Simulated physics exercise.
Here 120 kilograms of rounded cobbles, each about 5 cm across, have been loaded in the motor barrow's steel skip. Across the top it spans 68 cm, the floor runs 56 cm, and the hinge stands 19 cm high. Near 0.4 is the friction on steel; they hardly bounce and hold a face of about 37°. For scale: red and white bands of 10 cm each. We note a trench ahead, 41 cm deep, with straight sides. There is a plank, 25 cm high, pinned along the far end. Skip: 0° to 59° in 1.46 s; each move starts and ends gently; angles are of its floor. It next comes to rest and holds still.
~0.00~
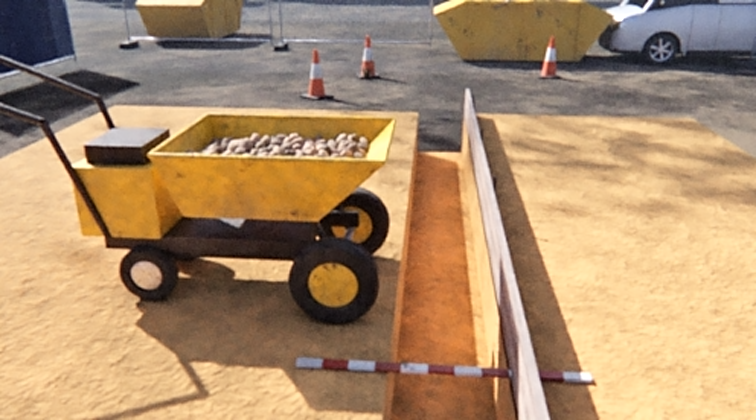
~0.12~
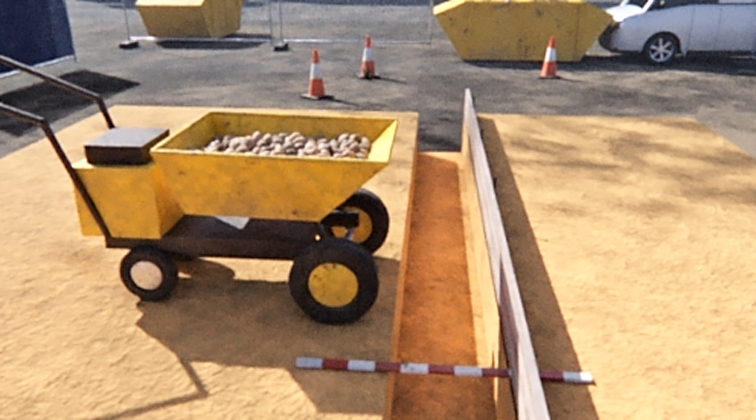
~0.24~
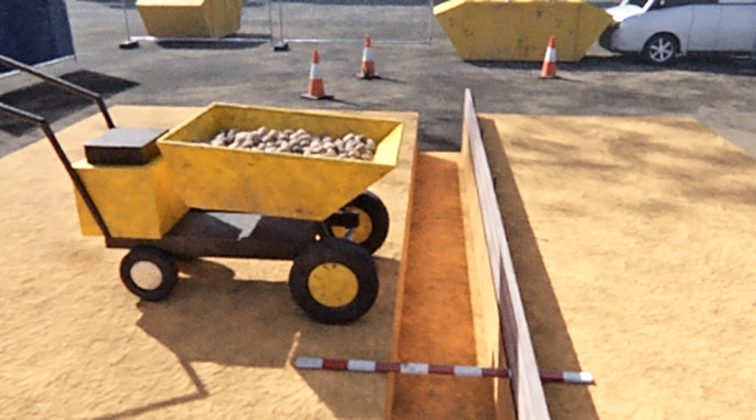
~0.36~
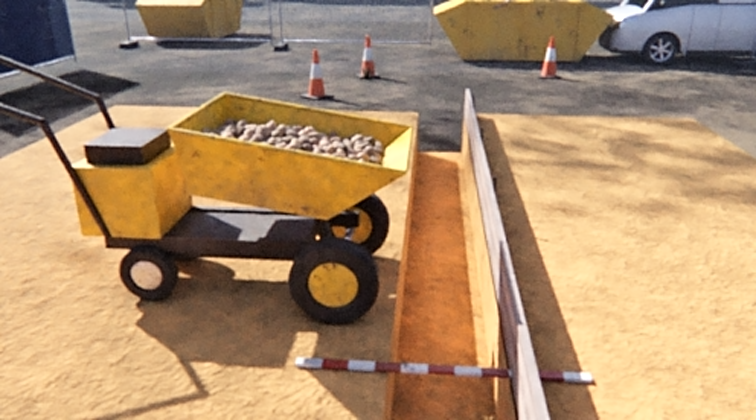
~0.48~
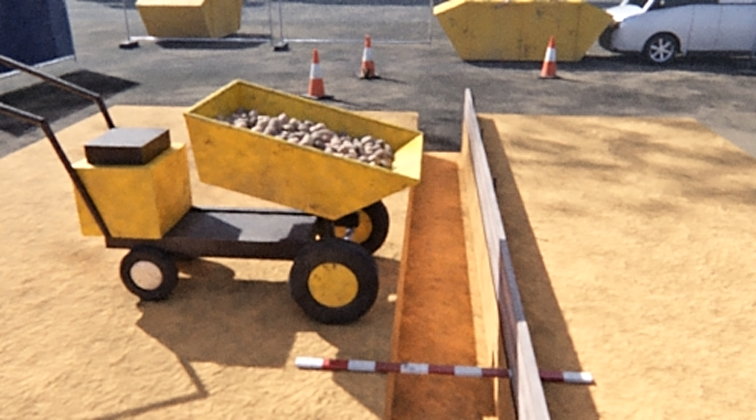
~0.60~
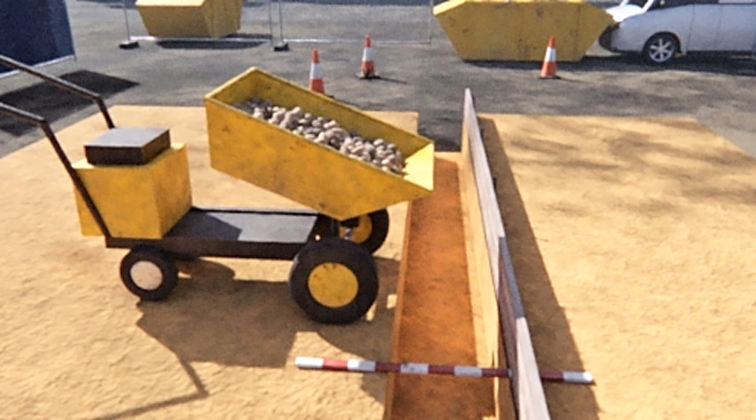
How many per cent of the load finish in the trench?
About 72 per cent.
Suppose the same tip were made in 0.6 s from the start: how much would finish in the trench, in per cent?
In that case some 55 per cent.
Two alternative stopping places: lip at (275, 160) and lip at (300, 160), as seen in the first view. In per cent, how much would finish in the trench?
100 % and 100 %.
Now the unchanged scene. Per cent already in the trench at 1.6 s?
By then, around 15 percent.
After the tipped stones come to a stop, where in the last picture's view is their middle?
The middle should be near (471, 351).
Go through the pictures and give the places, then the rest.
In the first picture, lip at (385, 162), floor tilted 0°, highest stones at (310, 147).
In the second picture, lip at (388, 163), floor tilted 1°, highest stones at (298, 145); the stones move at 0.2 m/s on average.
In the third picture, lip at (395, 167), floor tilted 4°, highest stones at (246, 139); the stones move at 0.3 m/s on average.
In the fourth picture, the skip is at 9°, its lip at (406, 173); the top of the load is at (248, 131); the stones move at 0.4 m/s on average.
In the fifth picture, lip at (419, 181), floor tilted 15°, highest stones at (250, 121); the stones move at 0.5 m/s on average.
In the sixth picture, the skip is at 22°, its lip at (432, 192); the top of the load is at (254, 108); the stones move at 0.5 m/s on average.
After 1.1 s the floor is at 50°; 100 % in the skip; the foremost stones are at (448, 207).
After 1.6 s the floor is at 59°; 75 % in the skip, 17 % in the trench, 8 % past the trench; the foremost stones are at (546, 277).
After 1.9 s the floor is at 59°; 42 % in the skip, 34 % in the trench, 24 % past the trench; the foremost stones are at (626, 294).
After 3.9 s the floor is at 59°; 0 % in the skip, 72 % in the trench, 28 % past the trench; the foremost stones are at (705, 289).
